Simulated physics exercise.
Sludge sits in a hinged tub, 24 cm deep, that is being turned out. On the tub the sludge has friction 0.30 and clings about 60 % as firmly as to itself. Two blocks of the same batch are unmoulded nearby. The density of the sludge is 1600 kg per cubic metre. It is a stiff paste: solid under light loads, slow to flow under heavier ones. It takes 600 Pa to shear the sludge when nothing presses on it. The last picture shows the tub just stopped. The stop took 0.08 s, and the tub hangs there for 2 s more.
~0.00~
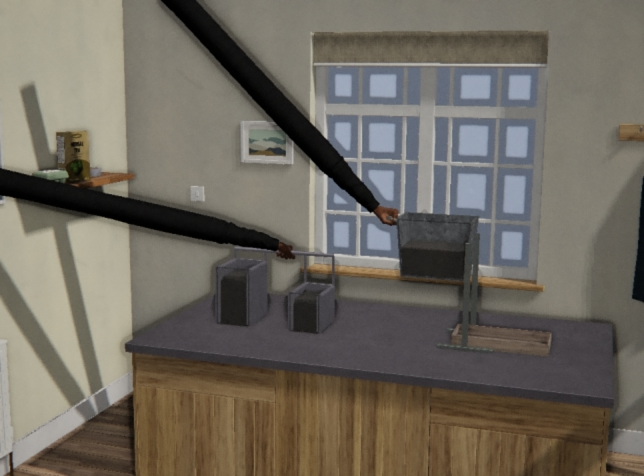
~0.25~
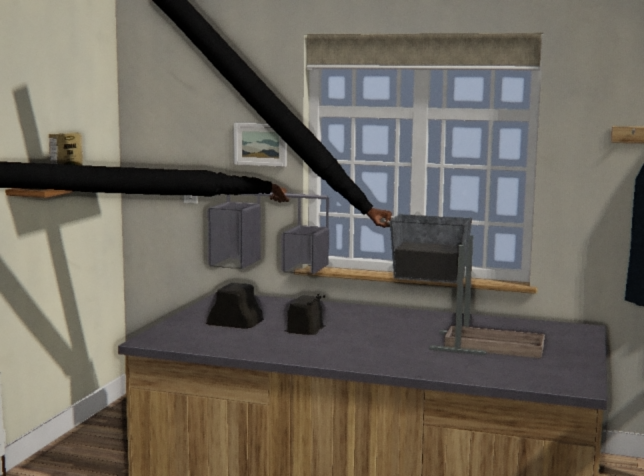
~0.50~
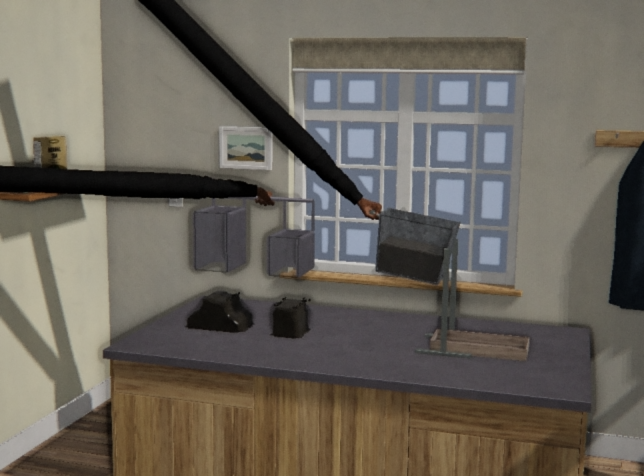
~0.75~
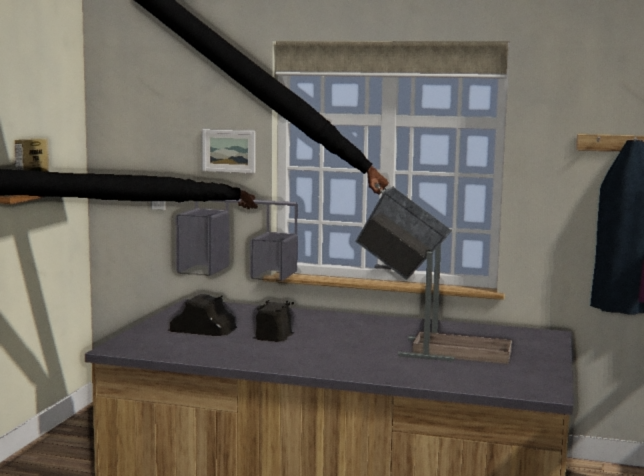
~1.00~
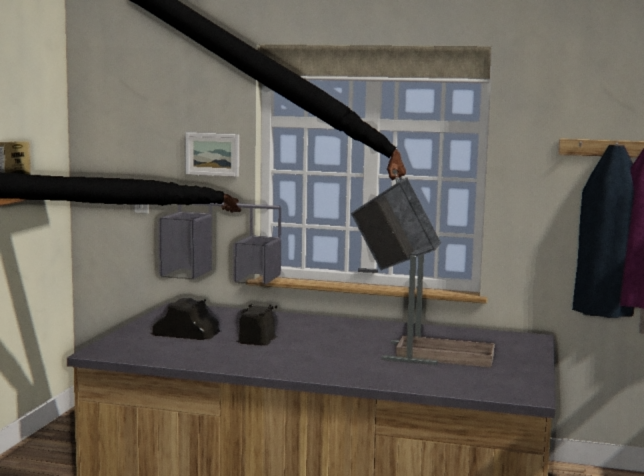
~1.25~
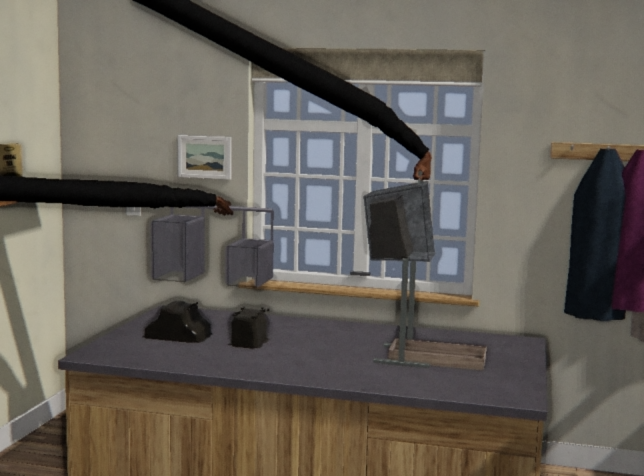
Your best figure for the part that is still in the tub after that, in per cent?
Close to 90 per cent.
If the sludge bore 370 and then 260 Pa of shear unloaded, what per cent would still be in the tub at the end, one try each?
In turn about 65 %, 55 %.
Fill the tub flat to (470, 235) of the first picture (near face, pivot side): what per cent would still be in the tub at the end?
In that case some 50 per cent.
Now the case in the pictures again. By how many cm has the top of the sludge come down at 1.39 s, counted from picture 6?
Roughly 5 cm.
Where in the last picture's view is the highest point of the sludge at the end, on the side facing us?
At about (397, 227).
After 1.39 s, the tub is at 82 degrees and holds 100 %.
After 1.56 s, the tub is at 82 degrees and holds 97 %.
After 1.73 s, the tub is at 82 degrees and holds 93 %.
After 1.90 s, the tub is at 82 degrees and holds 92 %.
After 3.25 s, the tub is at 82 degrees and holds 90 %.
